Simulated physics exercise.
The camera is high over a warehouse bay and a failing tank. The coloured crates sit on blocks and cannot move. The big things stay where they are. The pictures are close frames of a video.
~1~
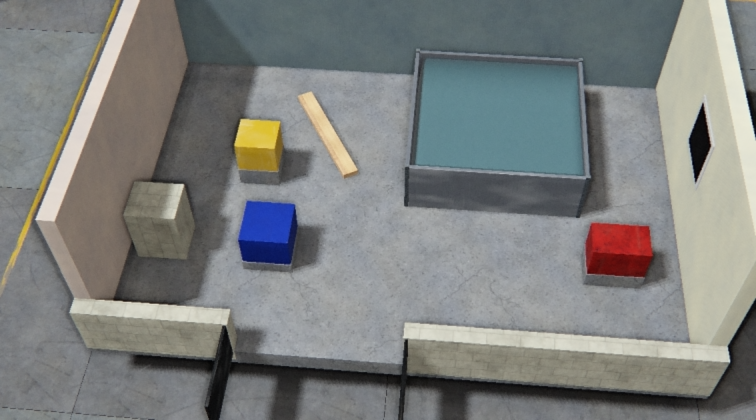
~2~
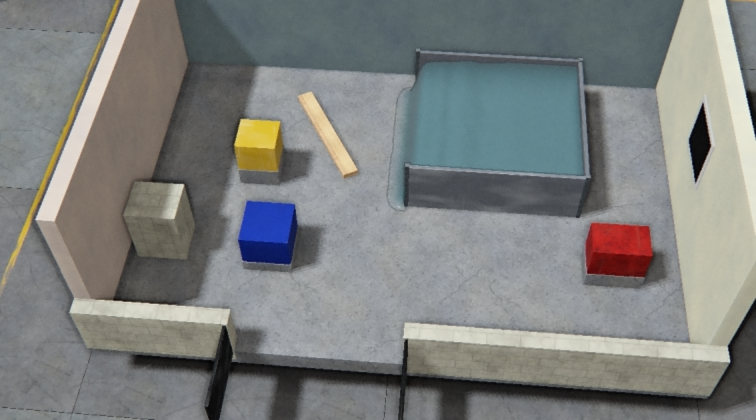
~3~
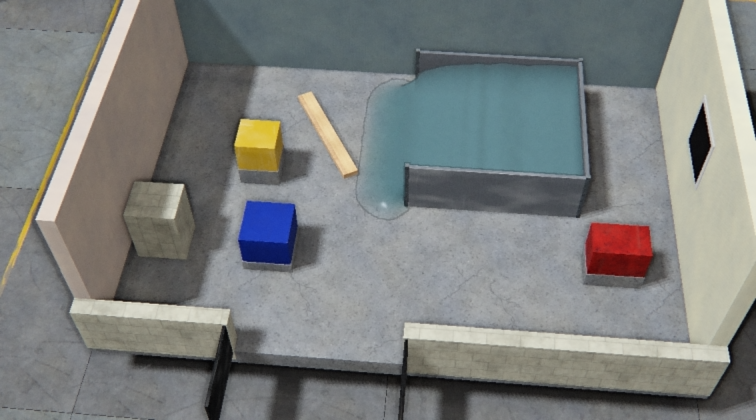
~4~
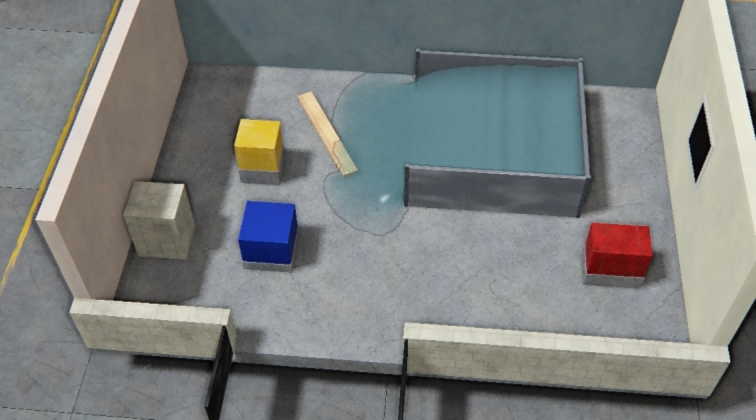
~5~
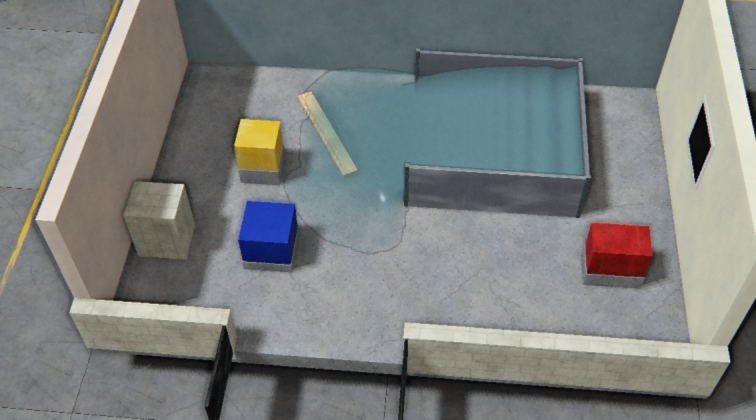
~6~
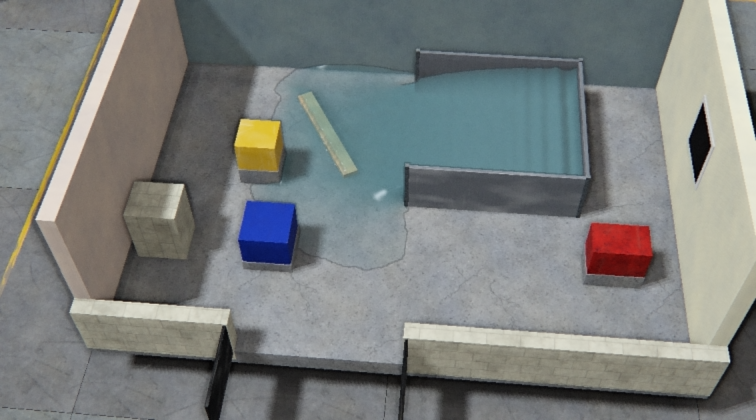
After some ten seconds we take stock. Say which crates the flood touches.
The red crate stays dry; the yellow crate gets wet; the blue crate gets wet.
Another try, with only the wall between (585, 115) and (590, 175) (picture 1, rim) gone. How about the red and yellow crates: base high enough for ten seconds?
In short: Red crate gets wet; yellow crate escapes it.
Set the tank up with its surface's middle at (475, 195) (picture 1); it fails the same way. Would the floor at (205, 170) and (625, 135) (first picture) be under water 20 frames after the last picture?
As listed: Covered, not flooded.
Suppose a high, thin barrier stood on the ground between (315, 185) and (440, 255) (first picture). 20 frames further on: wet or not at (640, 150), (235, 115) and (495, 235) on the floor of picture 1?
In turn: Dry, awash, covered.
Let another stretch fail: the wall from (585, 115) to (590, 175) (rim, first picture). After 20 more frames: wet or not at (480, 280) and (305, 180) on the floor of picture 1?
One after the other: Wet, not flooded.
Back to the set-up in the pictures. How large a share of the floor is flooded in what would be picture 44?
I make it 75 per cent.
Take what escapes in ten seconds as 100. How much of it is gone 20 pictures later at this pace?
Near 15 in a hundred.
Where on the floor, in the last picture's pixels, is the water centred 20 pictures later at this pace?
At about (307, 153).
A moment on, water covers 40 % of the floor; the red crate not reached, the yellow crate water round its plinth, the blue crate water round its plinth.
Next, water covers 50 % of the floor; the red crate not reached, the yellow crate water round its plinth, the blue crate water round its plinth.
Then, water covers 60 % of the floor; the red crate not reached, the yellow crate water round its plinth, the blue crate water round its plinth.
Later, water covers 75 % of the floor; the red crate not reached, the yellow crate water round its plinth, the blue crate water round its plinth.
In the end, water covers 100 % of the floor; the red crate stayed above the water, the yellow crate was topped, the blue crate was topped.
